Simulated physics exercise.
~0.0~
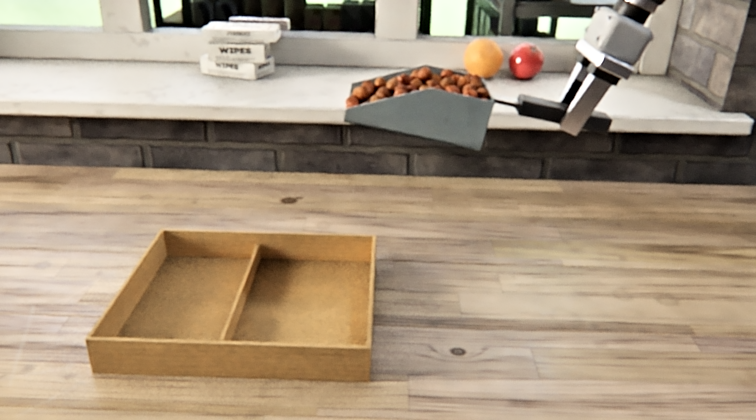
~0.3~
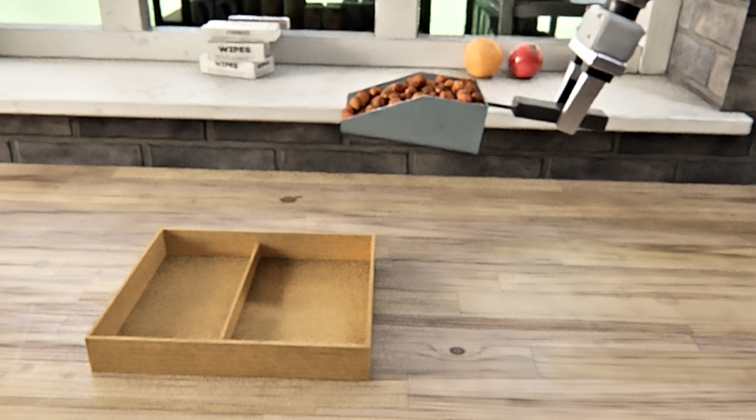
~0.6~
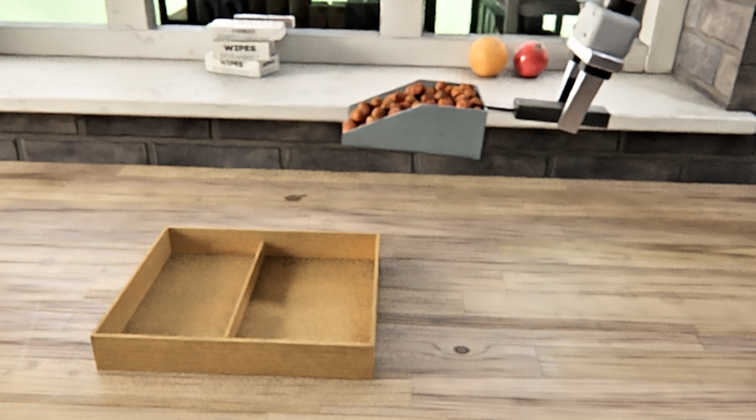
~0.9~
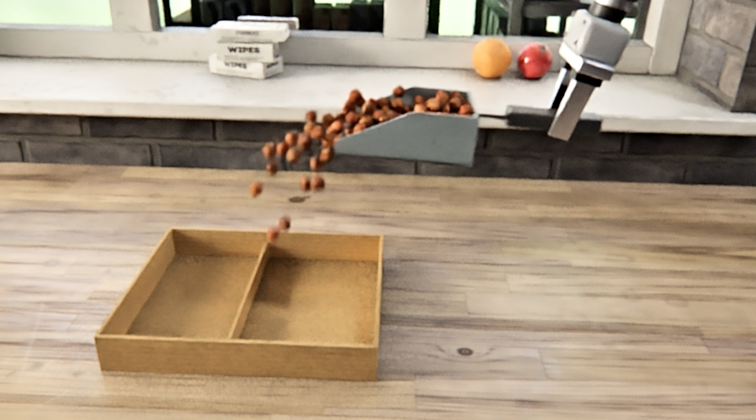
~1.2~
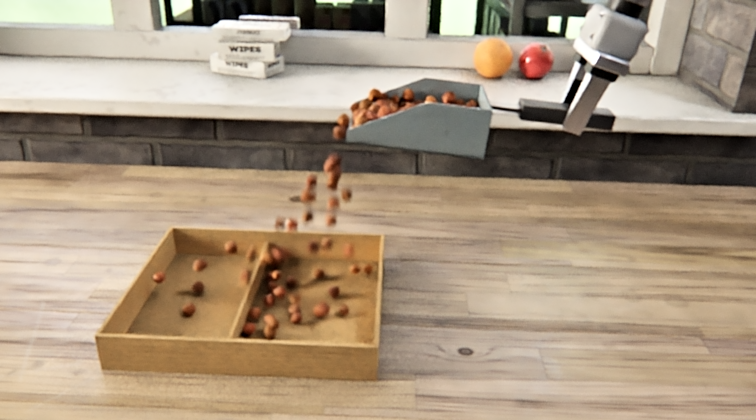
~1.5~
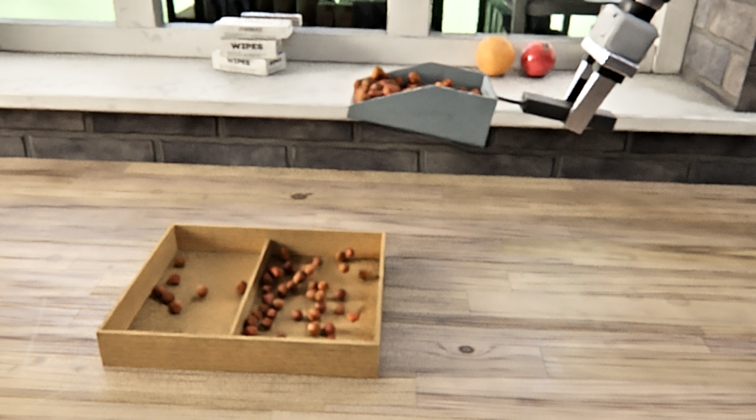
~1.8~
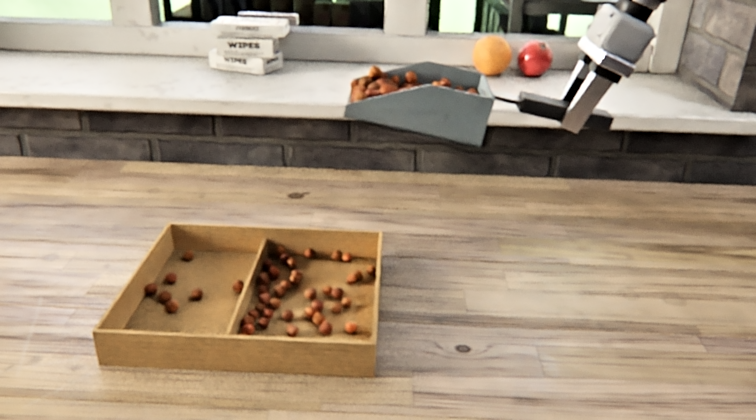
A grey scoop held by a robot arm spills some hazelnuts into a divided wooden tray, then tilts back, still loaded.
